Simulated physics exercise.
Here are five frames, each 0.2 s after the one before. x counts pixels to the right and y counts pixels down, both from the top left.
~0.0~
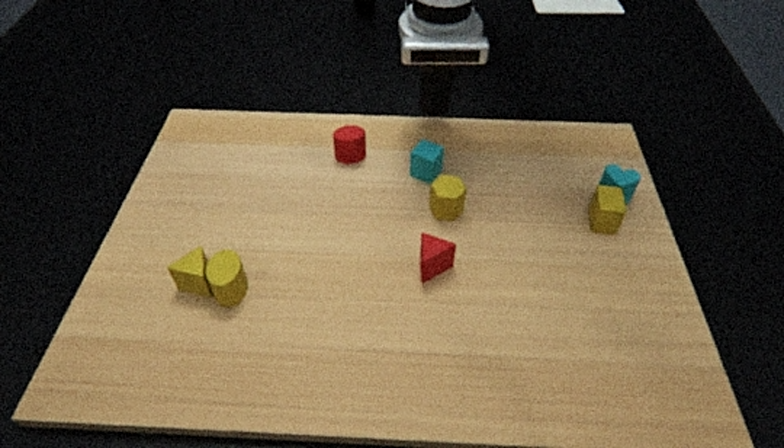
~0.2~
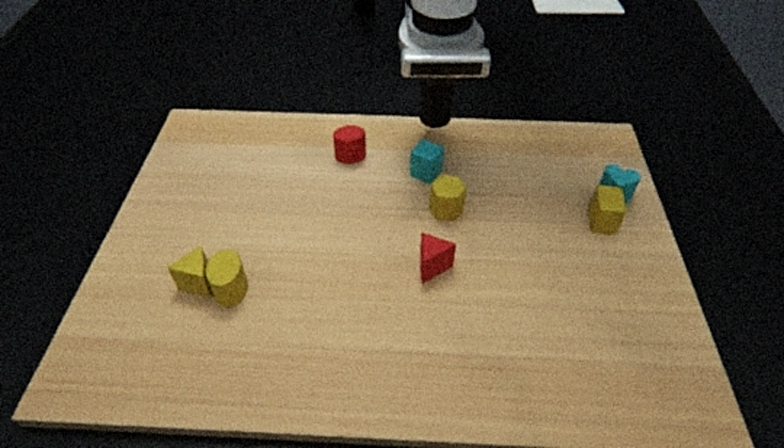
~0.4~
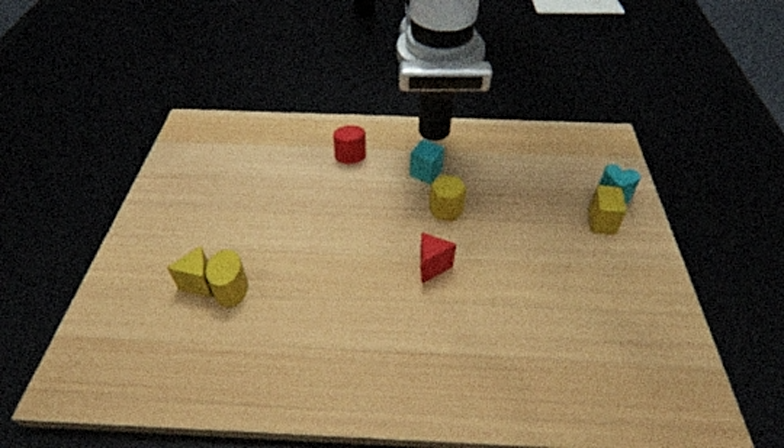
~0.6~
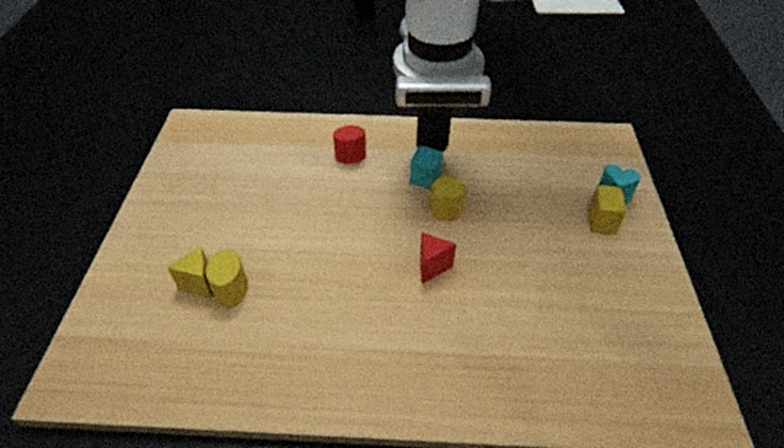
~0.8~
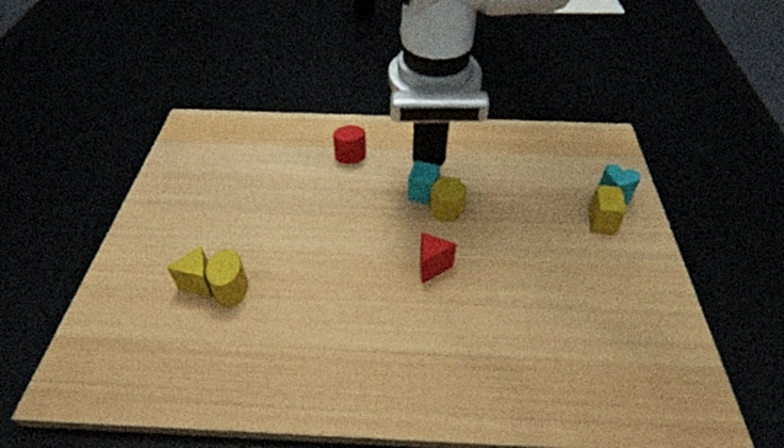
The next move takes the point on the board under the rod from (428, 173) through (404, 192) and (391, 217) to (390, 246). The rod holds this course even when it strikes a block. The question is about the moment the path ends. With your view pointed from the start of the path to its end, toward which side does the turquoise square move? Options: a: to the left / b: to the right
a (to the left)
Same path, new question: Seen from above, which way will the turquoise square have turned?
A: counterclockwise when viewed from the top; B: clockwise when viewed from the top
Answer: A.
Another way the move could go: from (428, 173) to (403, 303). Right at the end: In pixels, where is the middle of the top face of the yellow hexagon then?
The yellow hexagon ends near (456, 204).
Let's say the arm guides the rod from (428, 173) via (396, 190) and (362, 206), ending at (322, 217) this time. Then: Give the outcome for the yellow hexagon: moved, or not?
The yellow hexagon keeps its place.
What follows on the original path. One third of the way, rod at (405, 177); turquoise square at (410, 192), turned 40° anticlockwise.
Two thirds of the way, rod at (391, 202); turquoise square at (406, 217), turned 60° anticlockwise.
At the end, rod at (390, 231); turquoise square at (414, 246), turned 80° anticlockwise; red triangular piece at (447, 259), turned 15° anticlockwise; yellow hexagon still.
